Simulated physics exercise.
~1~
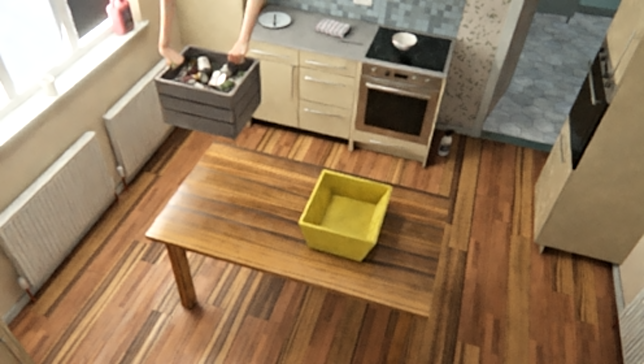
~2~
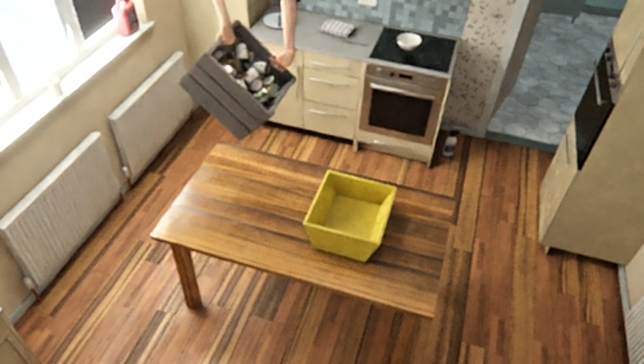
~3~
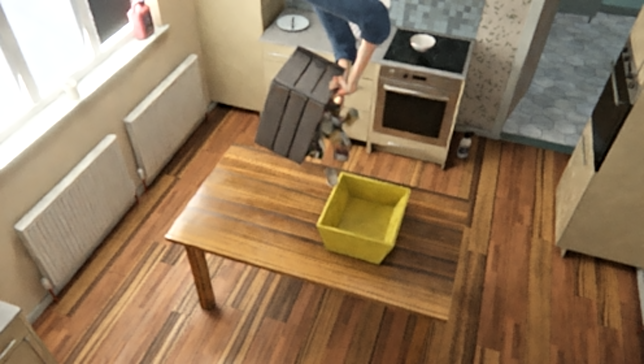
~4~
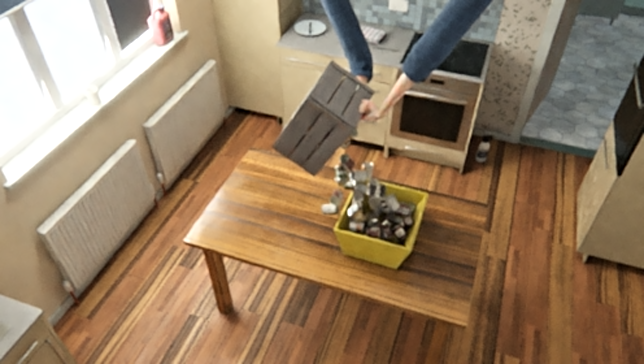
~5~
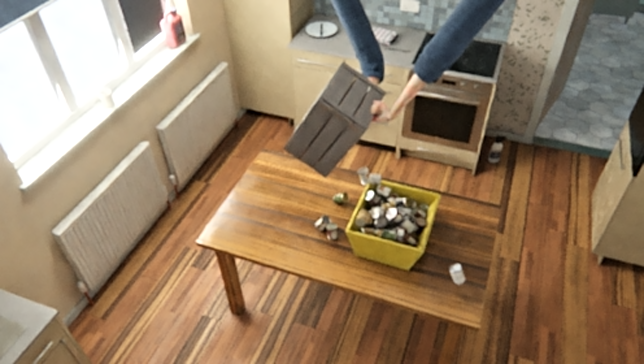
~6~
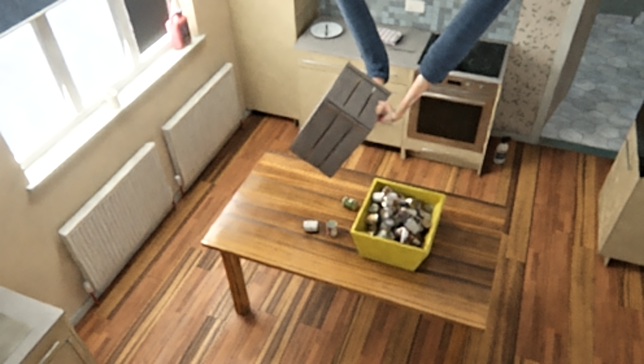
The clip opens on a kitchen with a wooden table holding an empty yellow carton, while a pair of hands holds a grey crate full of small tins near the counter. The hands tip the crate to the right, and it turns steeply as the tins begin to slide out. Arms in blue sleeves hold it nearly upside down above the table while the tins tumble into the carton. A few miss and scatter across the tabletop as the view drifts slightly left. By the end, the carton is heaped with tins, a few lie outside it, and the crate still hangs tilted.
